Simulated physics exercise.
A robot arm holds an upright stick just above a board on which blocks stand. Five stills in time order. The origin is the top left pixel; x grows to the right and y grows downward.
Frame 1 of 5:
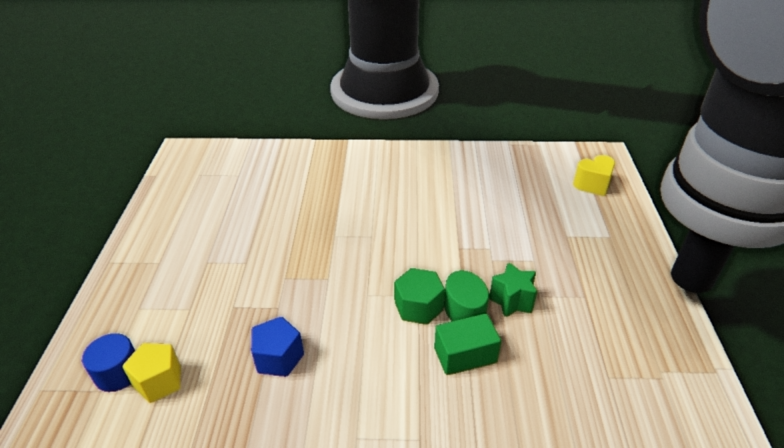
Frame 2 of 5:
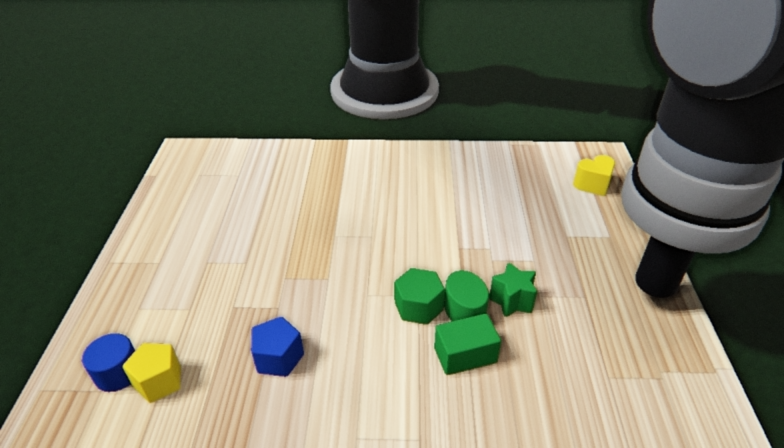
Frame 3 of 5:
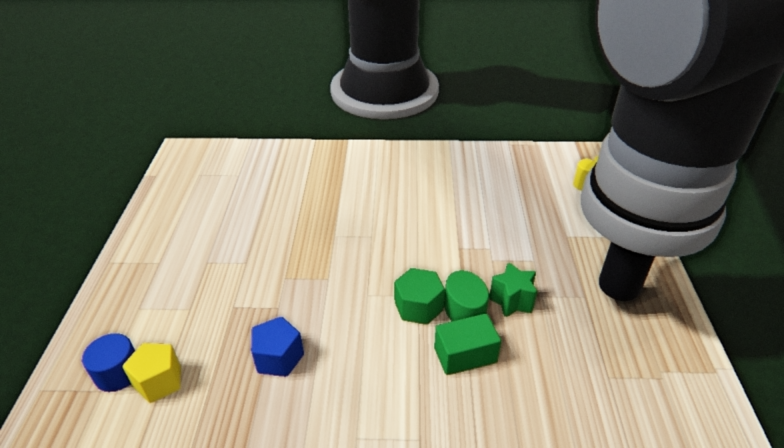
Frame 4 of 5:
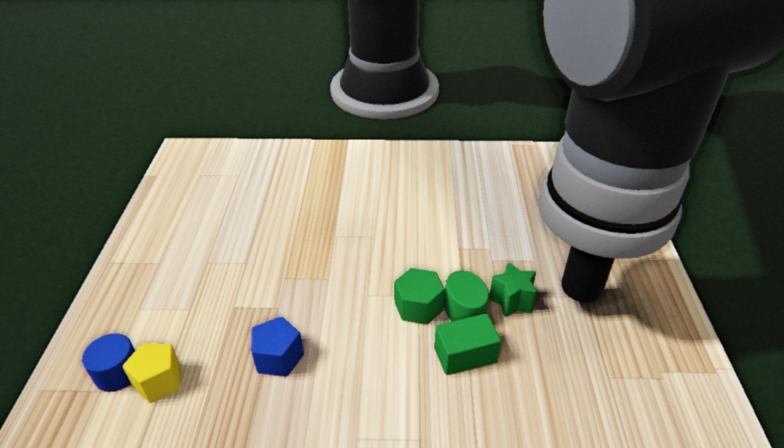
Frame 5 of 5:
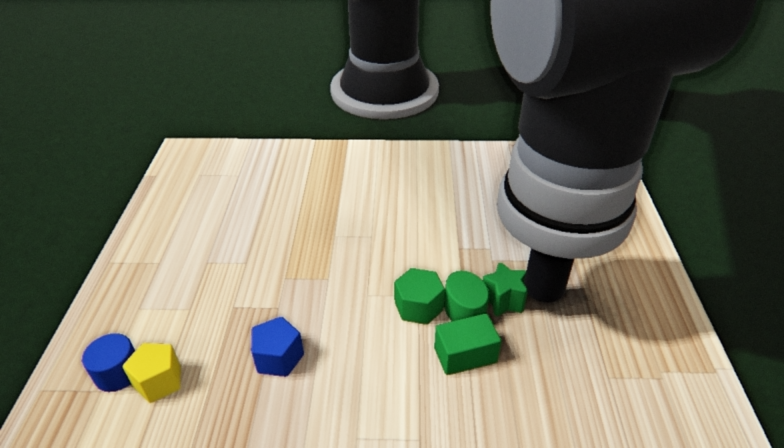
A black and grey robot arm reaches over a pale wooden board on a dark green surface, seen from above at a fixed angle. Four green blocks cluster right of centre, blue and yellow ones sit at lower left, and a yellow heart lies at upper right. The arm sweeps its black stick leftward, covering the heart from view, then nudges the green star slightly left.
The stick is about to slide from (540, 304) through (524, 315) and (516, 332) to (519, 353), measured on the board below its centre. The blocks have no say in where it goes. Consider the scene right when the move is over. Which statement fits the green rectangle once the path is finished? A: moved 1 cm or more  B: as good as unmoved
I'll go with B - as good as unmoved.
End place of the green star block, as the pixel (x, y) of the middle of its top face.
Its top middle is near (487, 293).
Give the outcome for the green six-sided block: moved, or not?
It will end up elsewhere.
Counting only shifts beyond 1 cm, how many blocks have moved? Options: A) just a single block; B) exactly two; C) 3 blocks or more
(C)
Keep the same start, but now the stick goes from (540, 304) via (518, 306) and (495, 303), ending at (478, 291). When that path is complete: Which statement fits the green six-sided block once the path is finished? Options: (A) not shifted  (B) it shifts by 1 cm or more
B - it shifts by 1 cm or more.
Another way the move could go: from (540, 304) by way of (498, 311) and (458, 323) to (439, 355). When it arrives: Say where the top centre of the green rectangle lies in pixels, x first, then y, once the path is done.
Close to (470, 362).
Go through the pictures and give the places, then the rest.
Stick tip (691, 280); block tops, green six-sided block (420, 284); green oval block (467, 288); green rectangle (468, 332); green star block (517, 278), in the first frame.
Stick (655, 285); blocks unchanged, in the second frame.
Stick (619, 288); blocks unchanged, in the third frame.
Stick (581, 289); blocks unchanged, in the fourth frame.
Stick (544, 289); green six-sided block (420, 284); green oval block (467, 288); green rectangle (468, 332); green star block (507, 278), in the fifth frame.
On the path given first. Halfway along, stick (521, 309); green six-sided block (404, 285), turned 20° clockwise; green oval block (448, 293); green star block (486, 289), turned 20° clockwise.
At the end, stick (523, 338); green six-sided block (403, 285), turned 20° clockwise; green oval block (447, 293), turned 15° clockwise; green rectangle in place; green star block (487, 293), turned 30° clockwise.
